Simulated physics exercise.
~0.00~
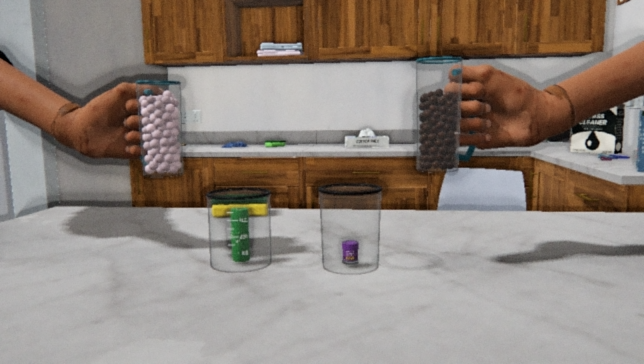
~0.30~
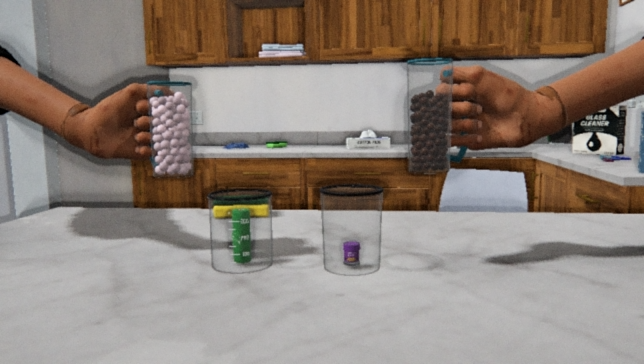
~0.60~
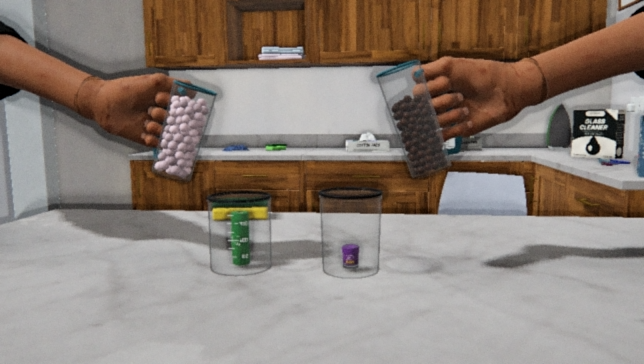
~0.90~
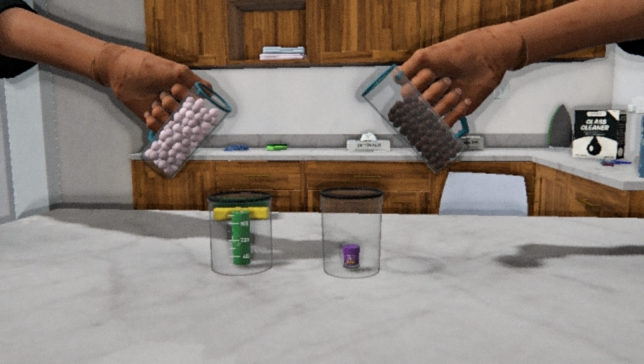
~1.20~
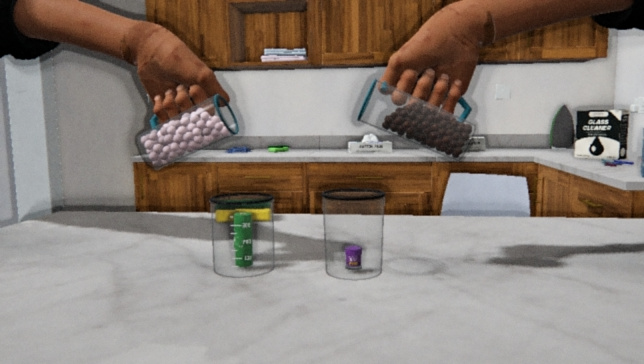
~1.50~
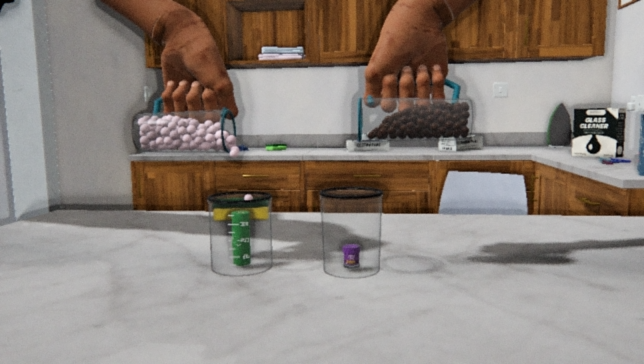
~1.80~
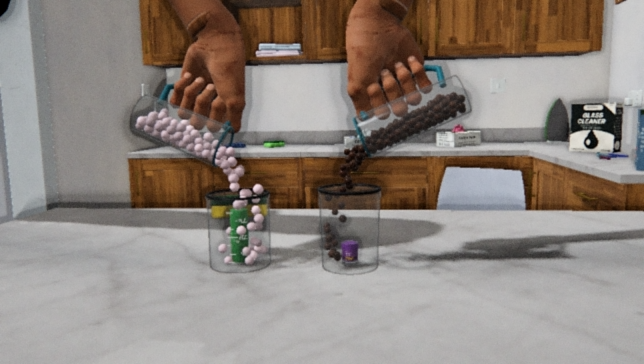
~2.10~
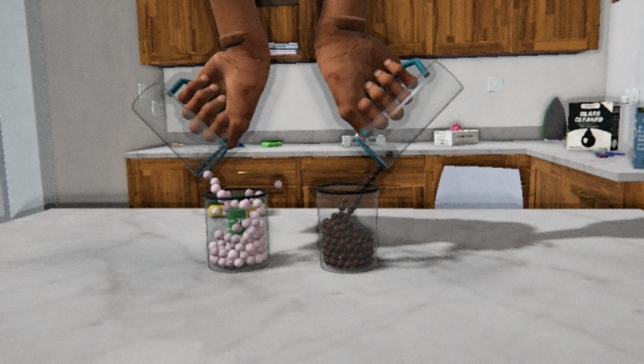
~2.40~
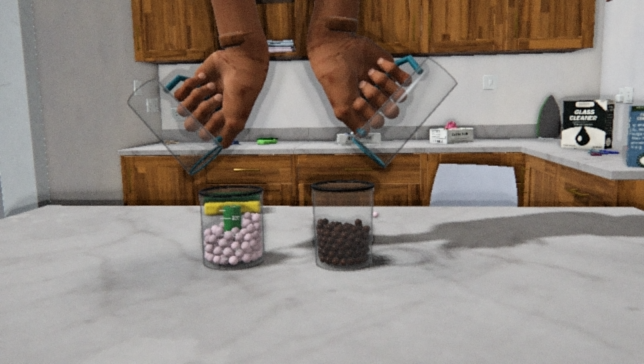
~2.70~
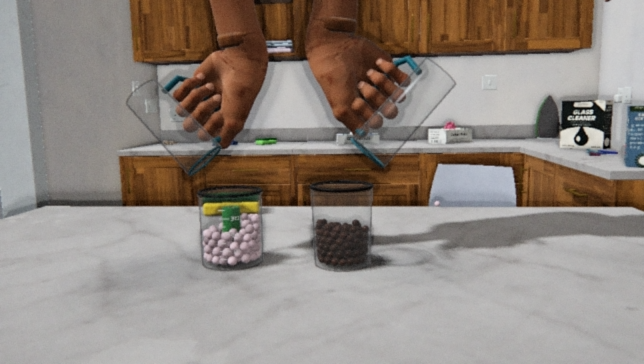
Two hands tipped cups of pink and dark brown balls over two clear containers on a marble counter, emptying both until each was about half full, leaving the green object on the left still showing and the small purple one on the right buried.
